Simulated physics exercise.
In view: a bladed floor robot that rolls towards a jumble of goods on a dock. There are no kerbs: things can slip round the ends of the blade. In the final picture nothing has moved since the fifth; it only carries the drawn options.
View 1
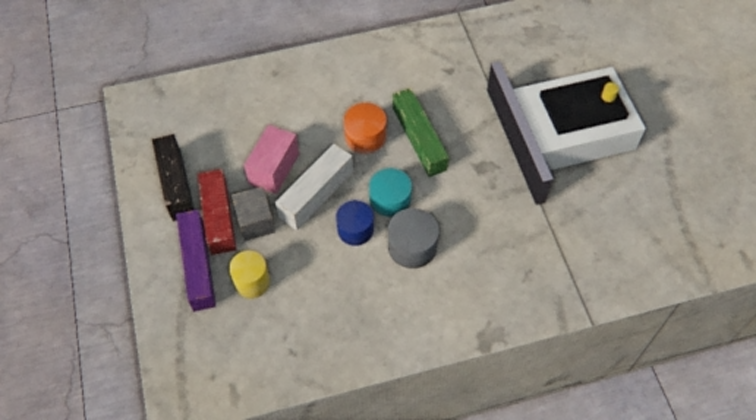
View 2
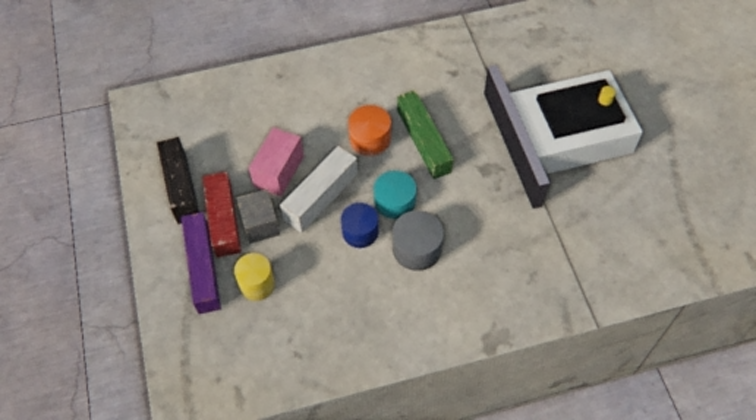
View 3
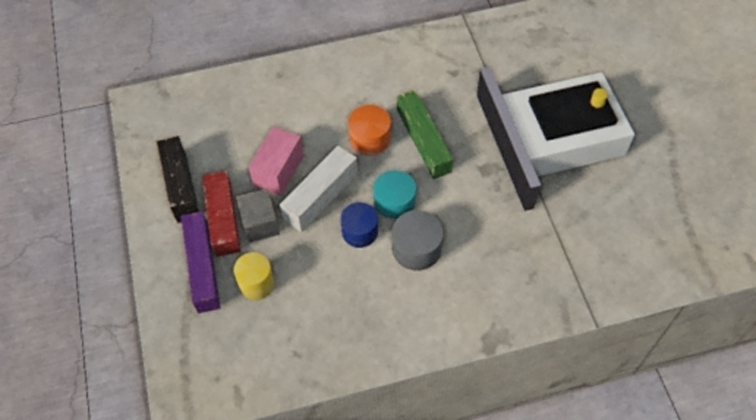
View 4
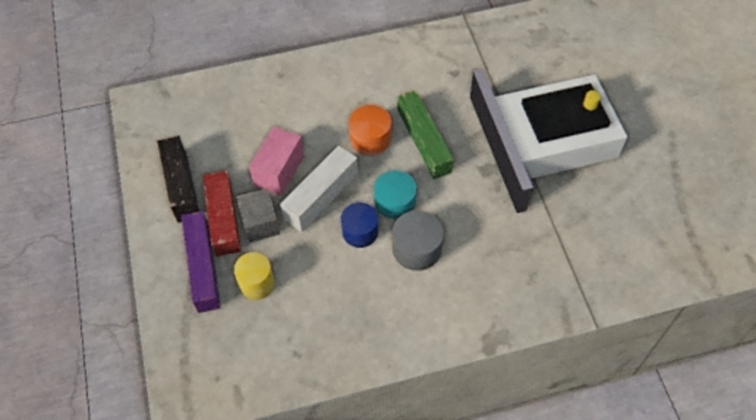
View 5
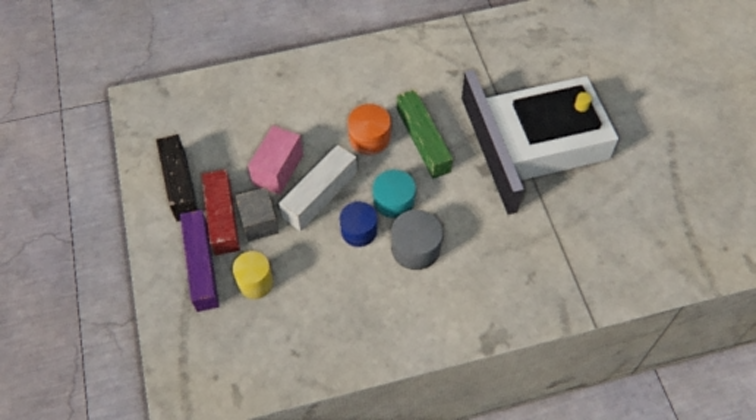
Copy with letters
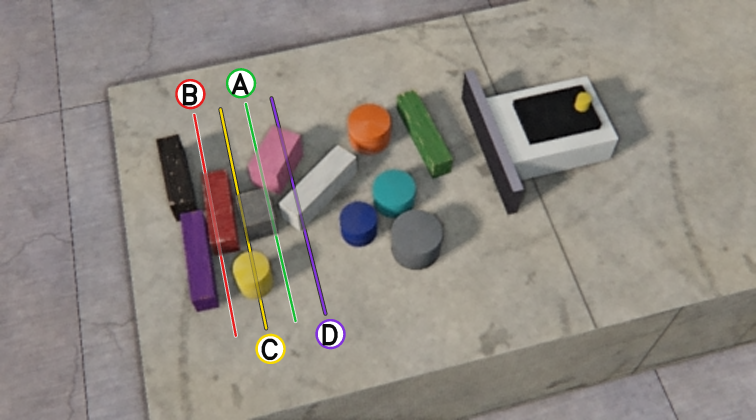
A bladed floor robot rolls slowly left across a dock towards a jumble of colourful goods.
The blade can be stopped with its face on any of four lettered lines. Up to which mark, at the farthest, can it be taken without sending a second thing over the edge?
No farther than C.
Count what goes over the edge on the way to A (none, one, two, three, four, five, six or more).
By then, none.
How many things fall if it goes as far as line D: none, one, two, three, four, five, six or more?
The count is none.
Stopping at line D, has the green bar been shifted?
Yes.
On the copy, A at (269, 204); B at (213, 217); C at (242, 210); D at (296, 198).
On C. First, robot (463, 134); grey canister (405, 248); orange canister (345, 135).
Then, robot (372, 155); purple bar (182, 265); red bar (202, 215).
Finally, robot (302, 171); black bar (119, 179); red bar (132, 233); none fallen.
By contrast, A is within the limit but short; B drops two; D is within the limit but short.
